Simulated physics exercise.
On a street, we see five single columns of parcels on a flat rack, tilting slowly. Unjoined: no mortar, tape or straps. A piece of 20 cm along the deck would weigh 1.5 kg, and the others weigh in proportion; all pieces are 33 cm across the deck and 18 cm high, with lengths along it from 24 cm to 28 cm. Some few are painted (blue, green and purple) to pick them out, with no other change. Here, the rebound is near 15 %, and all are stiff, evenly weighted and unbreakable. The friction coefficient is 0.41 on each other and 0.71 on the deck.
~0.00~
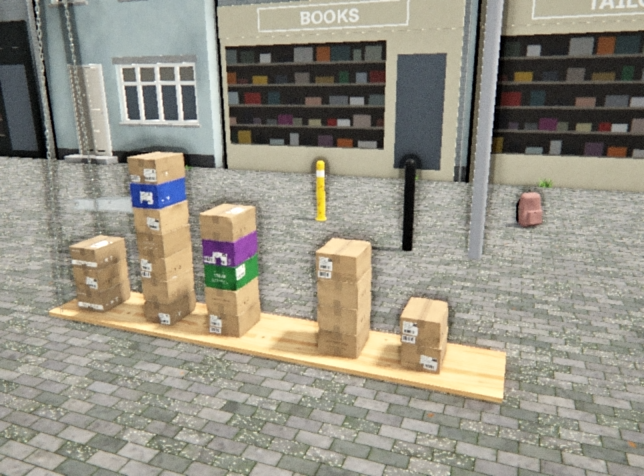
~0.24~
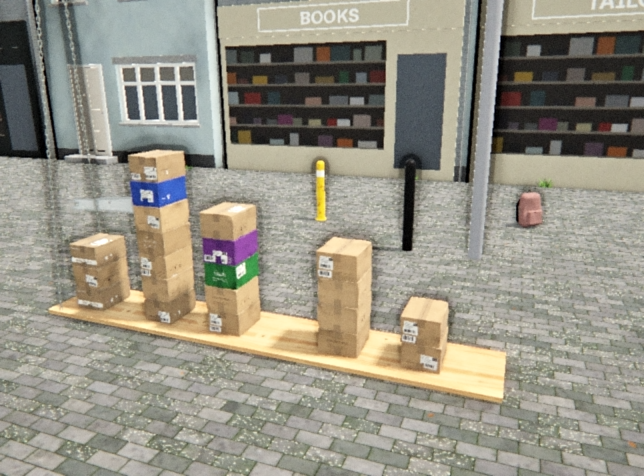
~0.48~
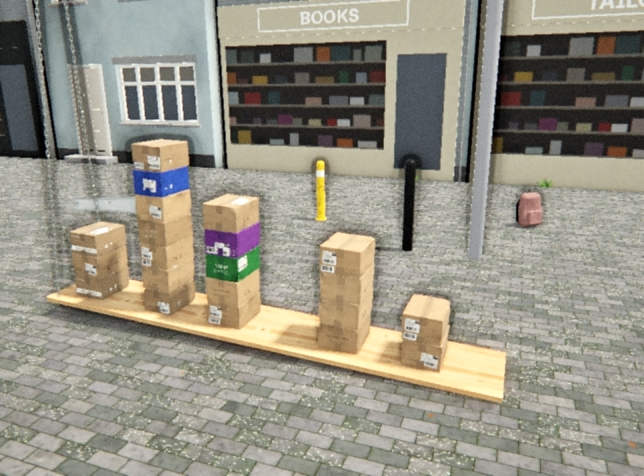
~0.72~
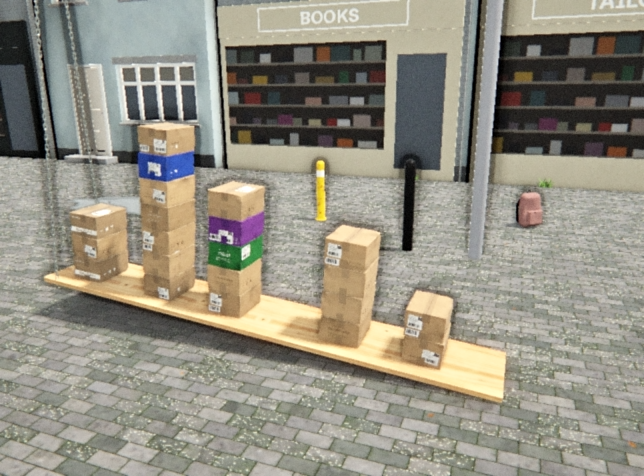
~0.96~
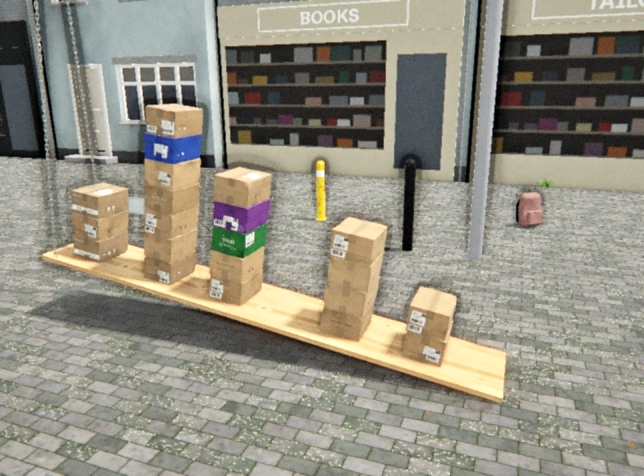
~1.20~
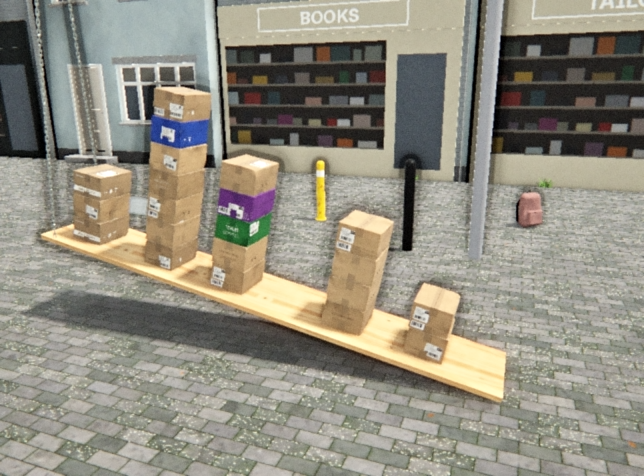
Five stacks of brown cardboard parcels stand on a long wooden board above grey paving, seen from a slightly raised, still viewpoint facing a bookshop front. The second stack from the left, the tallest, includes a blue parcel, and the middle one has purple above green, with a yellow post behind. The board's left end rises slowly, steepening its slope down to the right, while the stacks lean with it.
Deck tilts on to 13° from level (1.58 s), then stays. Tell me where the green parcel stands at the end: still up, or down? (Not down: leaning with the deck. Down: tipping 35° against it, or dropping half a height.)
Most likely it can't hang on.
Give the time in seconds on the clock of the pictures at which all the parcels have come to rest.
4.5 s, give or take.
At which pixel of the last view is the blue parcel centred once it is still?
Its centre ends up near pixel (345, 270) in the last picture.
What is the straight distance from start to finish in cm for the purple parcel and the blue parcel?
Result: Purple at 110 cm, blue at 150 cm.
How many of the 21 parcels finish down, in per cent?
The share is about 75 in a hundred.
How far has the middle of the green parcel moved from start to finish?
Distance start to end: Approx. 70 cm.
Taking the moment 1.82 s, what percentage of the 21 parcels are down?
By then, 0 per cent.
By 1.82 s, slope 13°; none of the 21 parcels down, 7 disturbed; green parcel unmoved; blue parcel tilted 14°.
By 2.38 s, slope 13°; 12 of the 21 parcels down; green parcel tilted 40°, 7 cm lower; purple parcel tilted 39°, 12 cm lower.
By 3.00 s, slope 13°; 16 of the 21 parcels down; green parcel tilted 49°, 29 cm lower; blue parcel tilted 49°, 68 cm lower.
When it is over (4.6 s), slope 13°; 16 of the 21 parcels down; green parcel tilted 49°, 29 cm lower; blue parcel tilted 49°, 69 cm lower; purple parcel tilted 10°, 35 cm lower. In pixels of the last frame, middles, green parcel near (324, 284), blue parcel near (345, 270).
